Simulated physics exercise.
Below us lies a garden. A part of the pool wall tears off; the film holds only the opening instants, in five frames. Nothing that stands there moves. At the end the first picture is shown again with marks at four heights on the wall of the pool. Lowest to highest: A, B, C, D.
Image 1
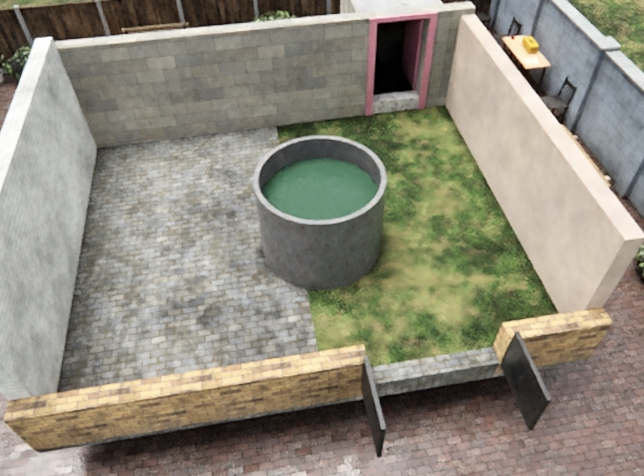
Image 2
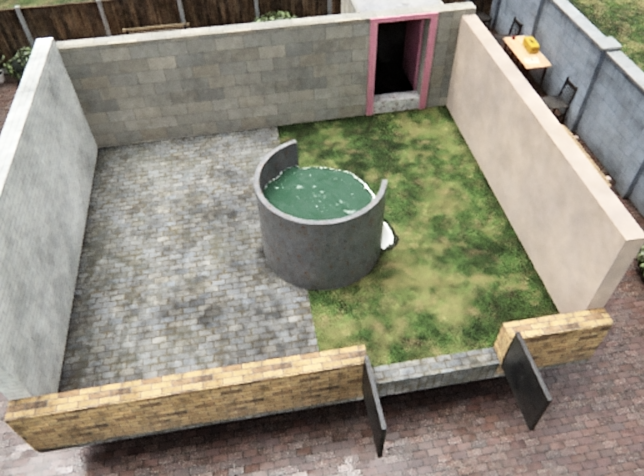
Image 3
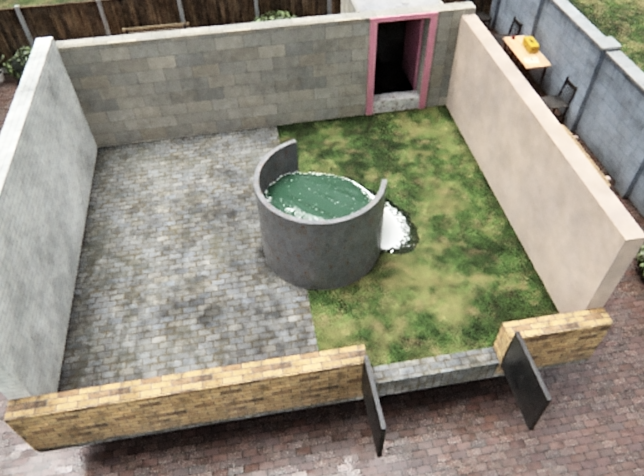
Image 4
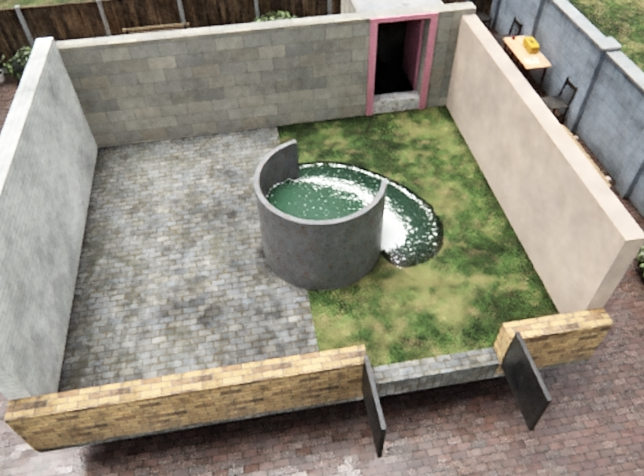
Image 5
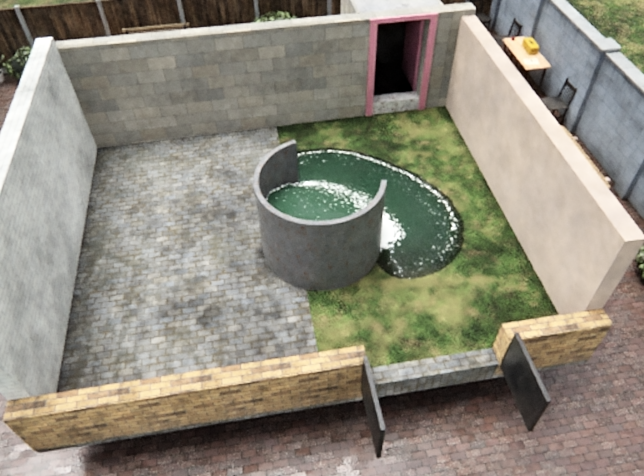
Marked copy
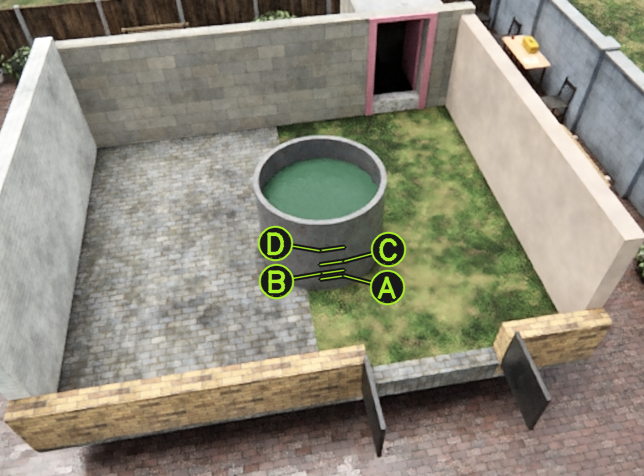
Green water, at rest in a round grey pool at the middle of a walled garden seen from high above, starts pouring out over the grass once the pool's back right side is gone. Grey paving lies left, patchy lawn right, a pink-framed doorway behind and an open dark gate in the low yellowish front wall. The white-flecked water spreads rightward in a widening curved sheet, while the camera stays still.
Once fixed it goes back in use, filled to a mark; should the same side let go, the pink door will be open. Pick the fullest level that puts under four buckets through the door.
D will do.
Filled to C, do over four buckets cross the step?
No, that is safe.
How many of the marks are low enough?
All of them.
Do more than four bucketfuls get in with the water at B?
No, not at all.
In lime, A at (332, 277); B at (332, 271); C at (332, 262); D at (332, 248); from the bottom up A, B, C, D.
Choosing A, nothing gets over.
Choosing B, nothing gets over.
Choosing C, nothing gets over.
Choosing D, a bucket or two gets in.
